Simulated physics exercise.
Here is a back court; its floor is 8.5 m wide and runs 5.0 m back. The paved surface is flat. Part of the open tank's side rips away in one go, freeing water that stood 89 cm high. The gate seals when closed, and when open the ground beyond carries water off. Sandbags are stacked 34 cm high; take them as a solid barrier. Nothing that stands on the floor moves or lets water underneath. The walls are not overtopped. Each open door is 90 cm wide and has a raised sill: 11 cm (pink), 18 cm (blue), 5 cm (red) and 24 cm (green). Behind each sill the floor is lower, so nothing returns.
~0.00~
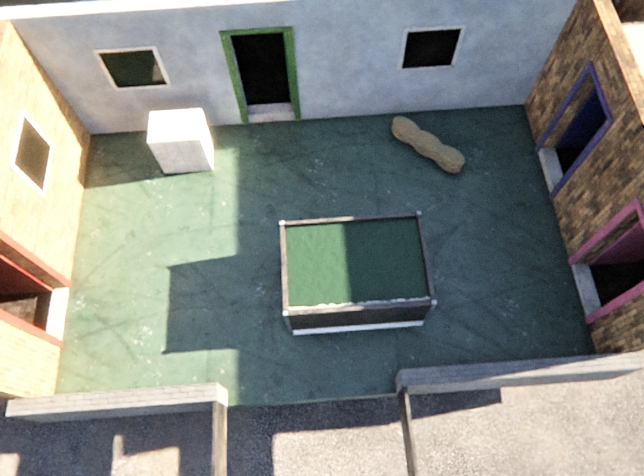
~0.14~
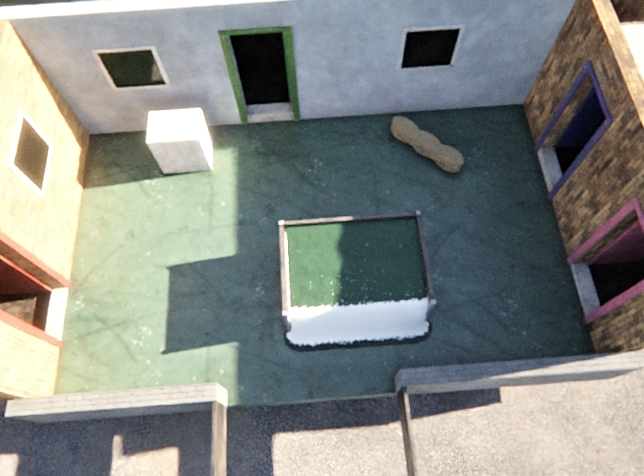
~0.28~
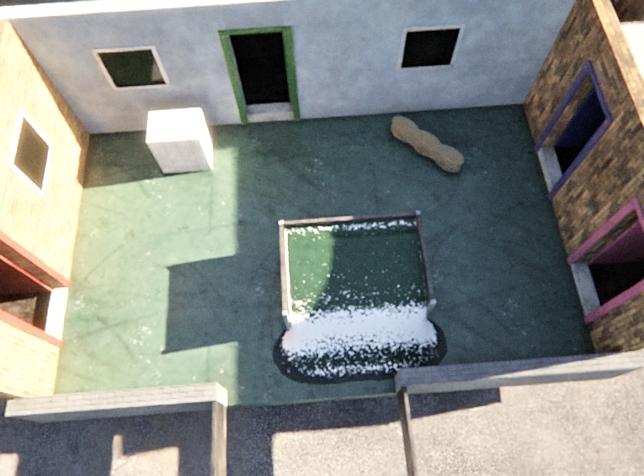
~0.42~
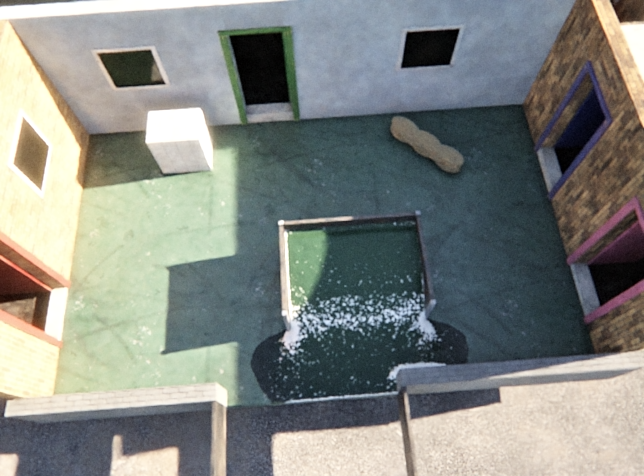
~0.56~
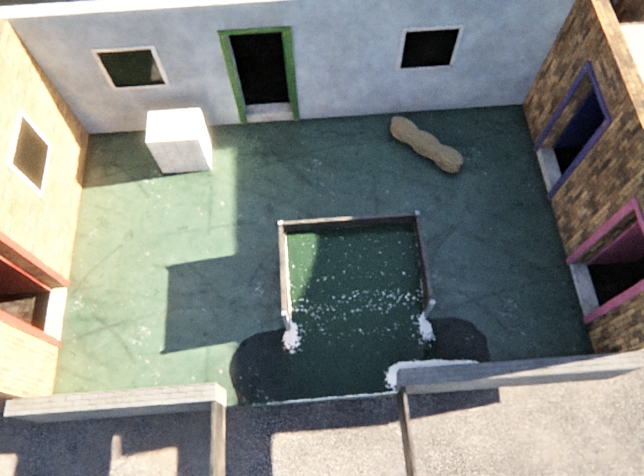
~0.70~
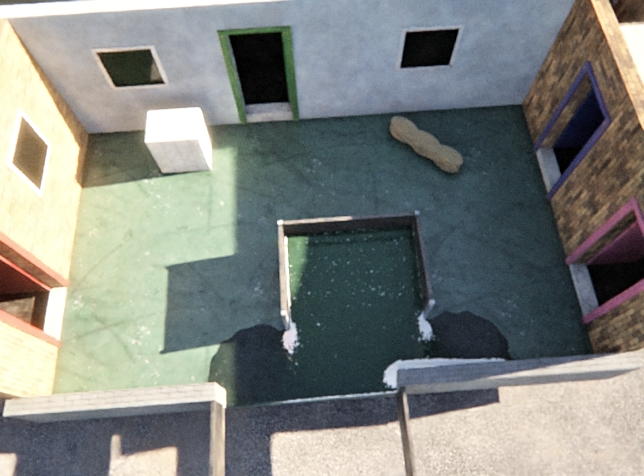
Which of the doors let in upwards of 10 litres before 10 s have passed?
The water let in: At the pink door it exceeds the limit; at the blue door it keeps below the limit; at the red door it keeps below the limit; at the green door it stays under the limit.
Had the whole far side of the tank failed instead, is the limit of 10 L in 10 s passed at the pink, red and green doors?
Then: Pink not over, red above, green past it.
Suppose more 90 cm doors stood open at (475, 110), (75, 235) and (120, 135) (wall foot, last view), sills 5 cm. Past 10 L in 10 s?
In that order: Above, under, under.
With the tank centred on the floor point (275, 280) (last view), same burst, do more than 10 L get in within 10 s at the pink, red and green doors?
Against that limit: Pink under, red past it, green below.
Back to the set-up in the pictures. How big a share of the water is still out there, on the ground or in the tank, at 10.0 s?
About 26 per cent.
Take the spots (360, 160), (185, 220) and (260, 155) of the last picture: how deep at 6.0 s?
In that order: 0, 0 and 0 cm.
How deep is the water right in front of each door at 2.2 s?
Depths in cm: Pink 20, blue 1, red 0, green 0.
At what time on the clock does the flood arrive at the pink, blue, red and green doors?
Pink 1.3 s, blue 2.2 s, red 8.0 s, green 6.5 s.
After 1.4 s water covers 15 % of the floor and is deepest (42 cm) near (412, 375); pink door 11 cm at the sill, 0 L in, blue door not reached, red door not reached, green door not reached.
After 2.2 s water covers 20 % of the floor and is deepest (26 cm) near (584, 362); pink door 20 cm at the sill, 21 L in, blue door not reached, red door not reached, green door not reached.
After 3.5 s water covers 30 % of the floor and is deepest (14 cm) near (584, 362); pink door 13 cm at the sill, 44 L in, blue door 5 cm at the sill, 0 L in, red door not reached, green door not reached.
After 6.0 s water covers 40 % of the floor and is deepest (10 cm) near (404, 119); pink door 5 cm at the sill, 46 L in, blue door 3 cm at the sill, 0 L in, red door not reached, green door not reached.
After 10.0 s water covers 50 % of the floor and is deepest (6 cm) near (539, 166); pink door 3 cm at the sill, 46 L in, blue door 6 cm at the sill, 0 L in, red door 1 cm at the sill, 0 L in, green door 2 cm at the sill, 0 L in.
